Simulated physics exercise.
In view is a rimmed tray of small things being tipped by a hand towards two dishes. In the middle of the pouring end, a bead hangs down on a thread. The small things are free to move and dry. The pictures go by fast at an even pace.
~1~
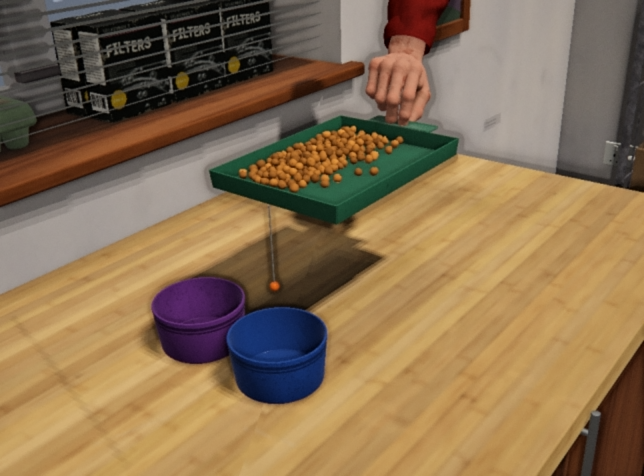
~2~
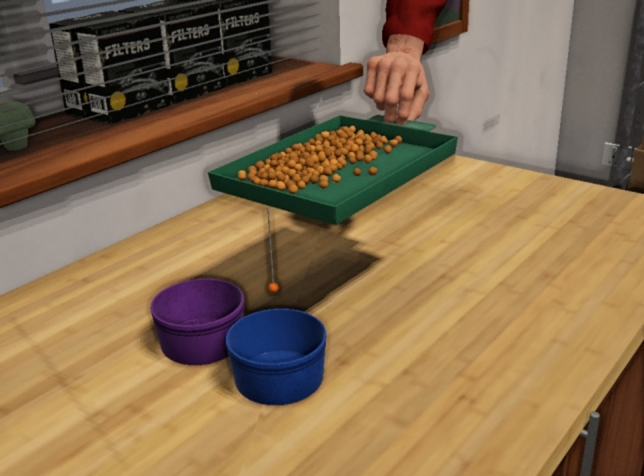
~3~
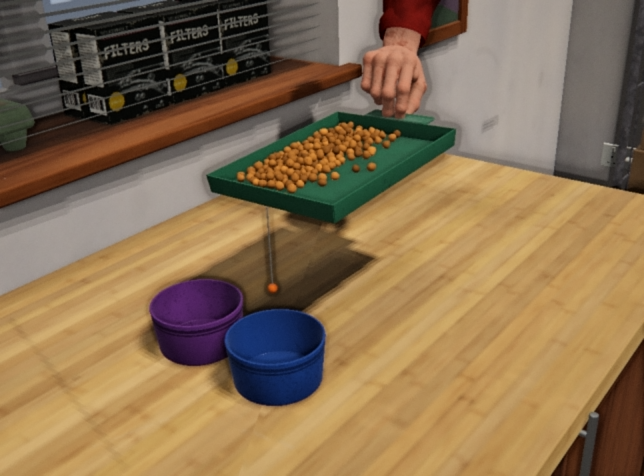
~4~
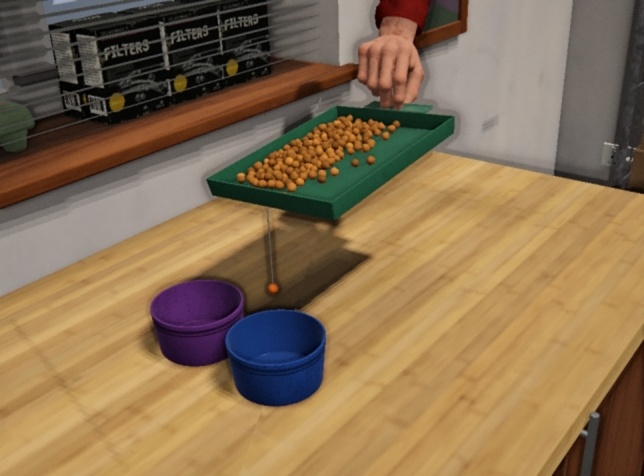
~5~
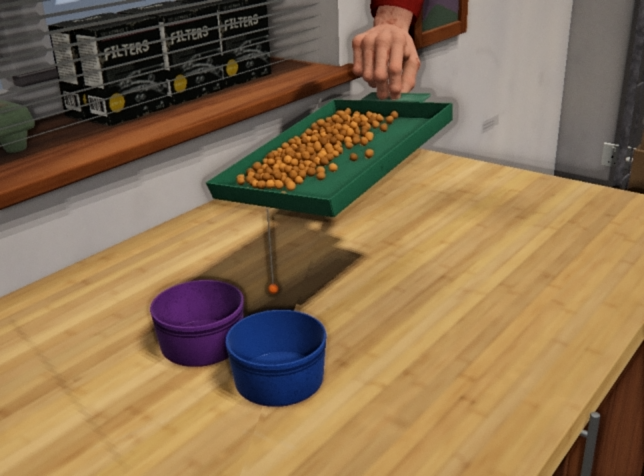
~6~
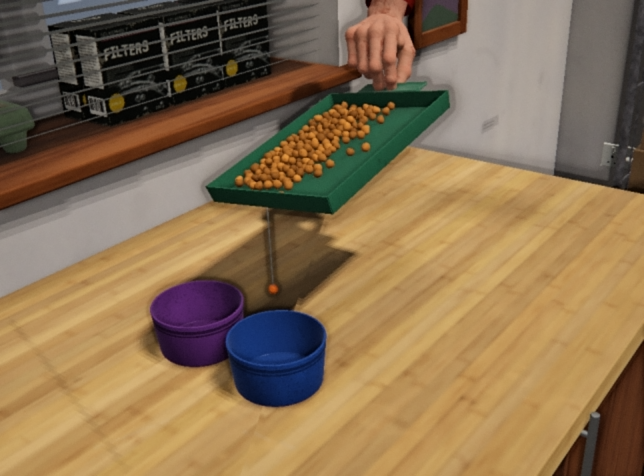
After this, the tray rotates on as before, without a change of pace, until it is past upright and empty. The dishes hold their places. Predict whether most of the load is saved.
Turns out most of it gets away in the end.
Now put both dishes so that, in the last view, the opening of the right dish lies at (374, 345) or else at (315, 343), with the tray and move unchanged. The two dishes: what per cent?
About 0% on the first try and 20% on the second.
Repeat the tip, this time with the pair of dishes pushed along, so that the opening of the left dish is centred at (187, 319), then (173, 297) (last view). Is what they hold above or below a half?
First below a half, then the smaller part.
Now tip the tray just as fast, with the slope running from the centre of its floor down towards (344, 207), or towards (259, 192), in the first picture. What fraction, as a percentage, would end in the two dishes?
In order, 30 in a hundred and 90 in a hundred.
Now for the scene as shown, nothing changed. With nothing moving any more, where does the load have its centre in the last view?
(213, 322).
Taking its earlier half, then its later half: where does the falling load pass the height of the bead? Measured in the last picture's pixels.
Half one: (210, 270), half two: (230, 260).
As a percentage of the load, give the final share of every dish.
Share at the end - left dish ~ 40 %, right dish ~ 0 %.
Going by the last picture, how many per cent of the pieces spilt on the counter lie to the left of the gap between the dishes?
Close to 60 in a hundred.
Shortly afterwards, tray tipped steeply; all but a few on the tray; only a few outside both.
Next, tray tipped right over; the bulk on the tray; a little in the left dish; a little outside both; only a few in the air.
Some moments later, tray tipped past a quarter turn; near a third in the left dish; near two thirds outside both.
In the end, tray tipped past a quarter turn; none at all in the right dish; near a third in the left dish; near two thirds outside both.
